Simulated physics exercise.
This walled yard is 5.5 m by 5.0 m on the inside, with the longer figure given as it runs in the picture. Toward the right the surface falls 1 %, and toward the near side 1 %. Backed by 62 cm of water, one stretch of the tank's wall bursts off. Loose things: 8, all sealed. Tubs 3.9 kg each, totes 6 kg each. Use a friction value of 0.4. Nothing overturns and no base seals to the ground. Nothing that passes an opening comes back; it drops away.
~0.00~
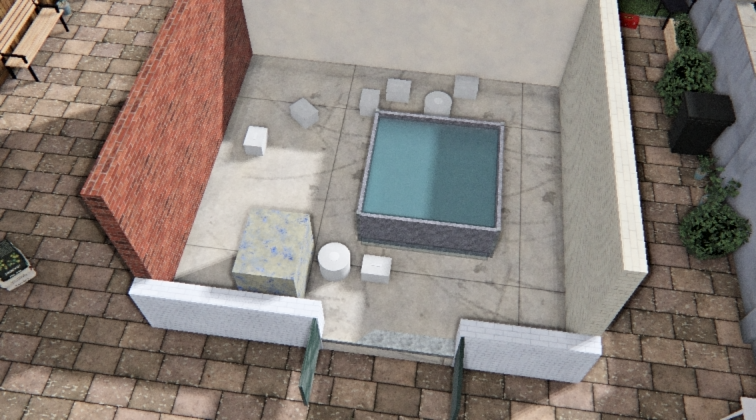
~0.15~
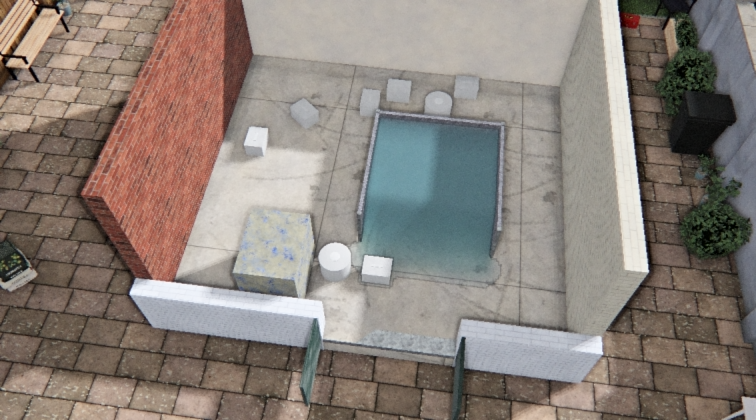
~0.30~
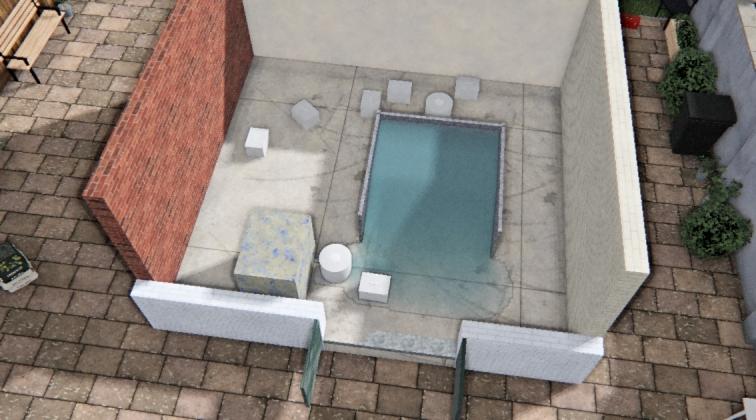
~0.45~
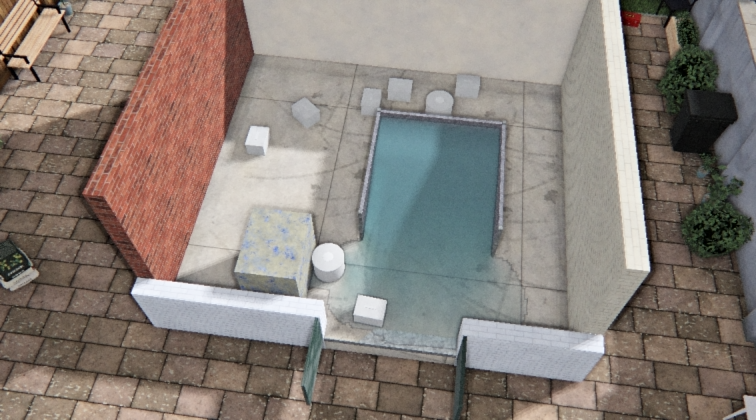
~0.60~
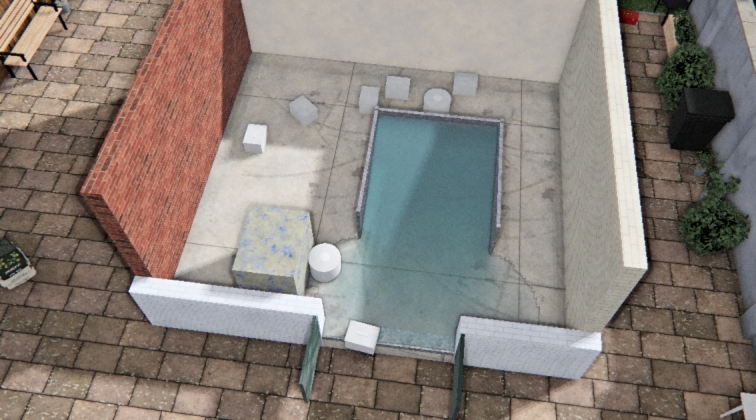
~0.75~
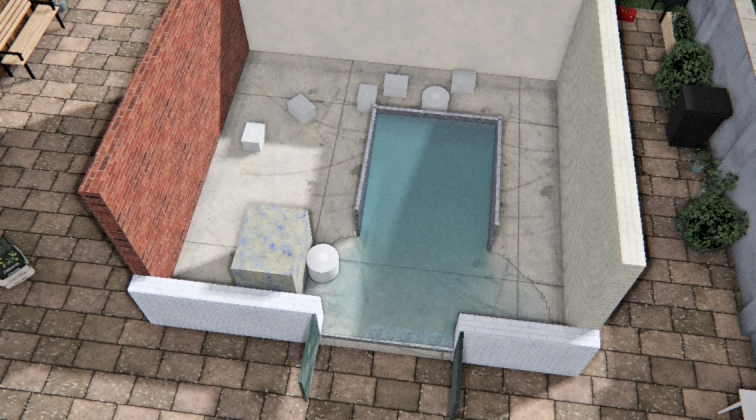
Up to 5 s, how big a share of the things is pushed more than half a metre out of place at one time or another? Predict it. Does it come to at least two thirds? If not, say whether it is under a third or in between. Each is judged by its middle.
It is a low share, below a third.
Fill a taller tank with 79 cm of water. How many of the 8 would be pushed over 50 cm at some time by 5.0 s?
That would give 3.
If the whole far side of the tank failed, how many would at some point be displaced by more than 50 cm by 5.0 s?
In that case the number is 6.
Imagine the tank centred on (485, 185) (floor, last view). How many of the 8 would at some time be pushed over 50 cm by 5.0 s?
Result: 2.
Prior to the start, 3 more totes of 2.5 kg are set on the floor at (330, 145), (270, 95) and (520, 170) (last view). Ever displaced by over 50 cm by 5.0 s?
Well, in turn they are below that, below that and above that.
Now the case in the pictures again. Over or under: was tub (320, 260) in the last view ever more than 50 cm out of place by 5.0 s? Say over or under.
Lab note: Shift exceeds the limit.
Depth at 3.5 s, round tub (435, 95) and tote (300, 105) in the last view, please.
Depths: Near 0 cm, then near 0 cm.
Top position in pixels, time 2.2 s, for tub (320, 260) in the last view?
About (327, 289), give or take.
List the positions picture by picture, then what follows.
A tub at (334, 256) rests on the ground; a tub at (438, 101) rests on the ground; water covers 3.7 m2; 0 of 8 have shifted, in the first frame.
A tub at (335, 257) rests on the ground; a tub at (439, 101) rests on the ground; 4.7 m2 under water; 0 of 8 have shifted, in the second frame.
A tub at (335, 258) rests on the ground; a tub at (439, 102), on the bottom; water covers 5.8 m2; 1 of 8 have shifted, in the third frame.
A tub at (328, 257), on the bottom, 11 cm from its start; a tub at (440, 100) rests on the ground; water covers 7.2 m2; 2 of 8 have shifted, in the fourth frame.
A tub at (324, 257) rests on the ground, 15 cm from its start; a tub at (437, 98) rests on the ground; 8.0 m2 under water; 2 of 8 have shifted, in the fifth frame.
A tub at (322, 258), on the bottom, 17 cm from its start; a tub at (436, 96) rests on the ground; 8.4 m2 under water; 2 of 8 have shifted, in the sixth frame.
After 1.1 s 1 of 8 are over 50 cm from their spots; 1 afloat.
After 2.2 s 2 of 8 are over 50 cm from their spots; 1 afloat.
After 3.5 s 2 of 8 are over 50 cm from their spots; 0 afloat.
After 5.0 s 2 of 8 are over 50 cm from their spots, and 2 have been at some point; 0 afloat.
